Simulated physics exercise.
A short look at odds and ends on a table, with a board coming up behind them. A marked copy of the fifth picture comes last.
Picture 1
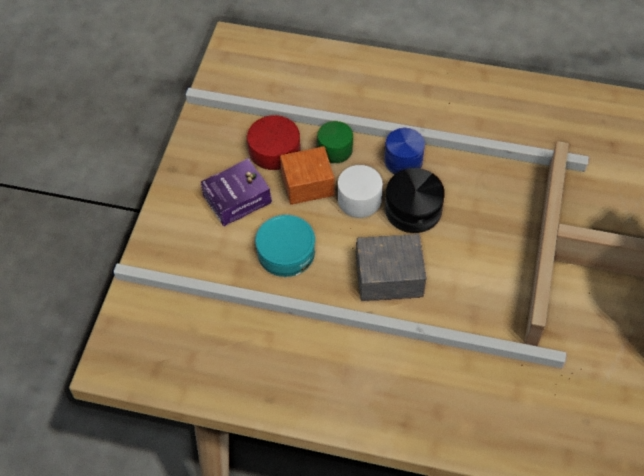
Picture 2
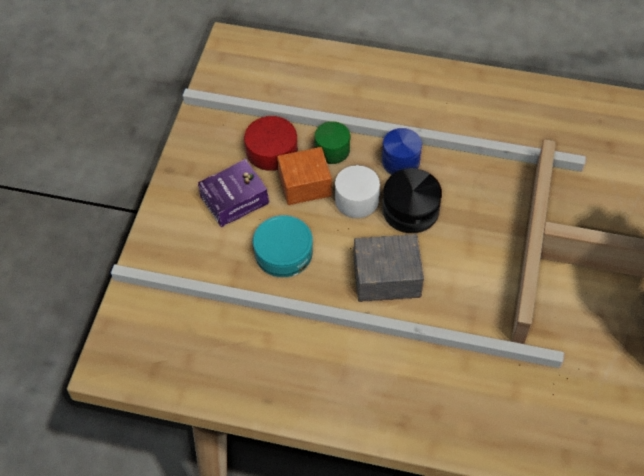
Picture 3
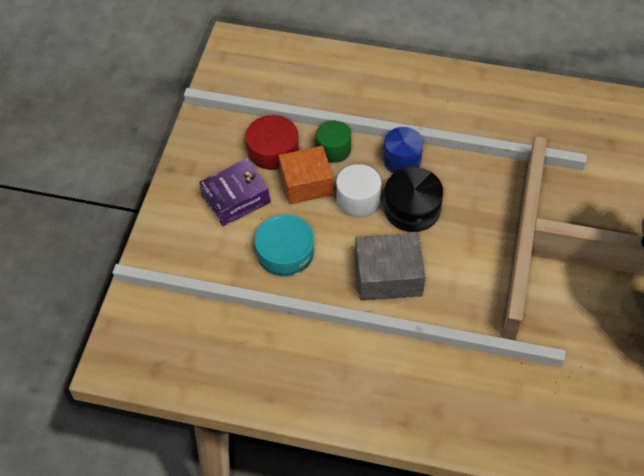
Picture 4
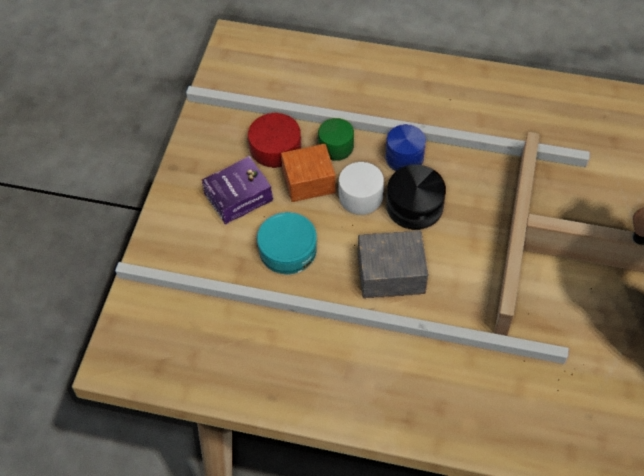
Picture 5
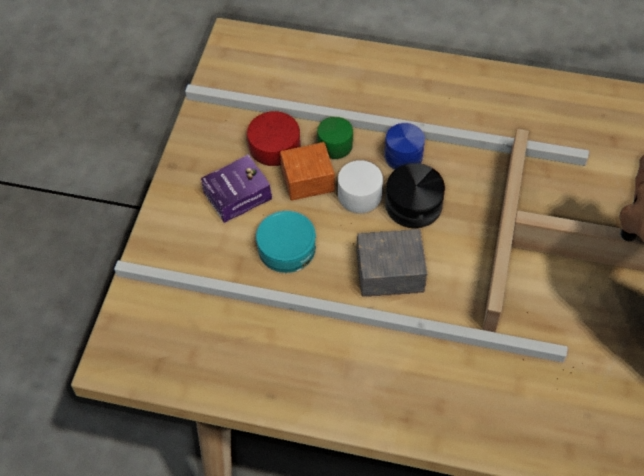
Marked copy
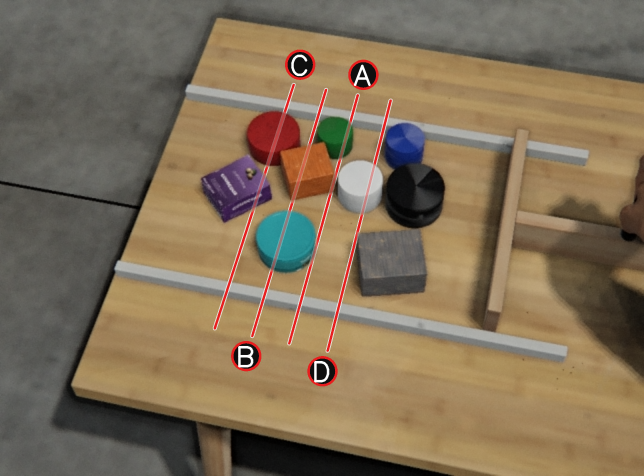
On a wooden table, a wooden board slides slowly left toward a cluster of small objects.
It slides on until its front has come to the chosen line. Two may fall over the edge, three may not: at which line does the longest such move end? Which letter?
At C, and not beyond.
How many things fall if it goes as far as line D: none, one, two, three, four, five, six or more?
By then, none.
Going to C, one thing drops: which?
The purple packet goes over.
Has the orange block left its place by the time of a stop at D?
Yes.
On the copy, A at (326, 209); B at (292, 203); C at (257, 197); D at (362, 216).
On C. First, board (417, 198); orange block (290, 175); grey block (368, 253).
Then, board (327, 183); purple packet (190, 196); red pot (243, 128).
Finally, board (260, 171); purple packet over the edge; red pot (185, 119); one fallen.
By contrast, A is within the limit but short; B is within the limit but short; D is within the limit but short.
